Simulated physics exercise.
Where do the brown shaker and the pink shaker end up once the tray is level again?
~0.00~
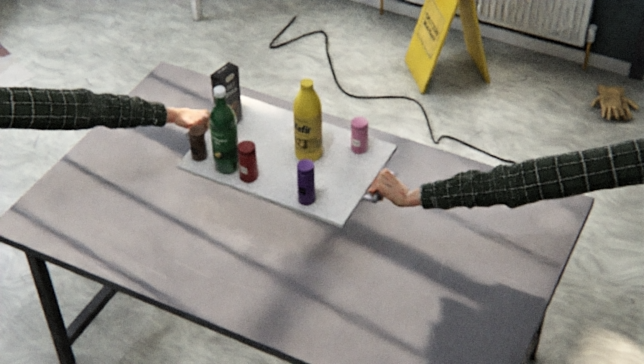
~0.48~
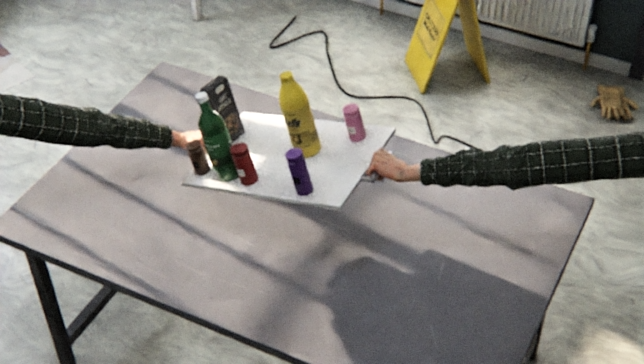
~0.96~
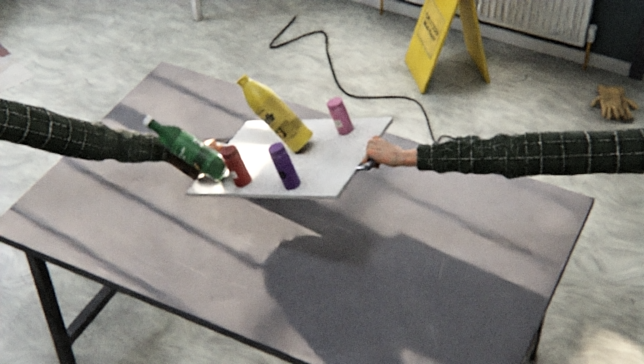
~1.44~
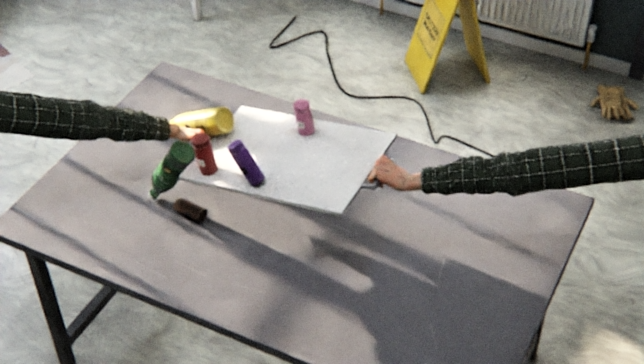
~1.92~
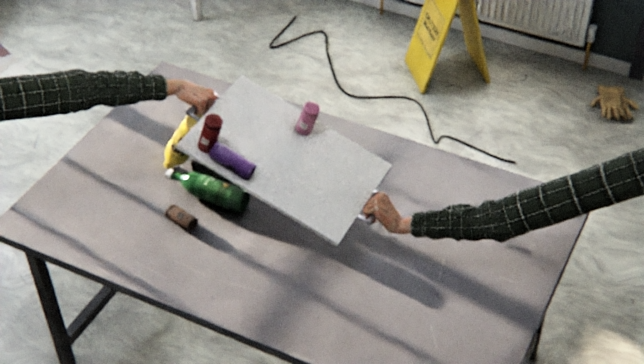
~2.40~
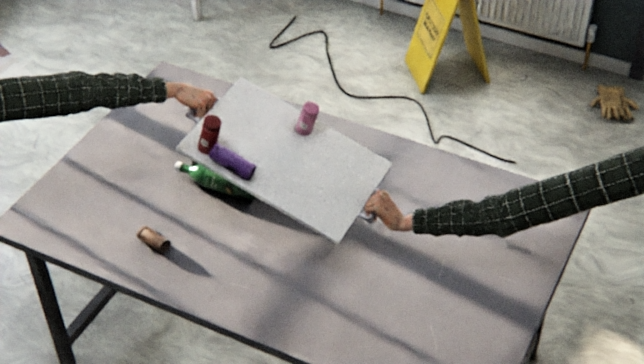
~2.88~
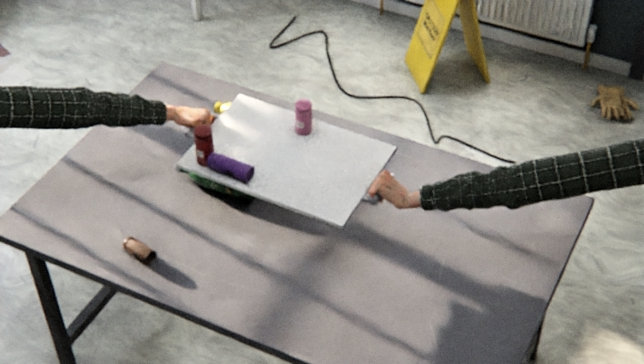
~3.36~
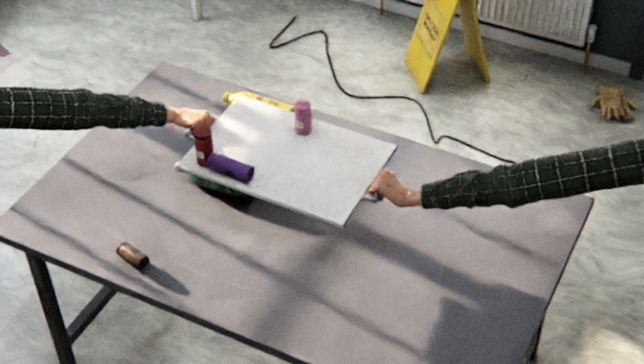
The brown shaker ends up off the tray, lying on its side on the table. The pink shaker is still standing on the tray.
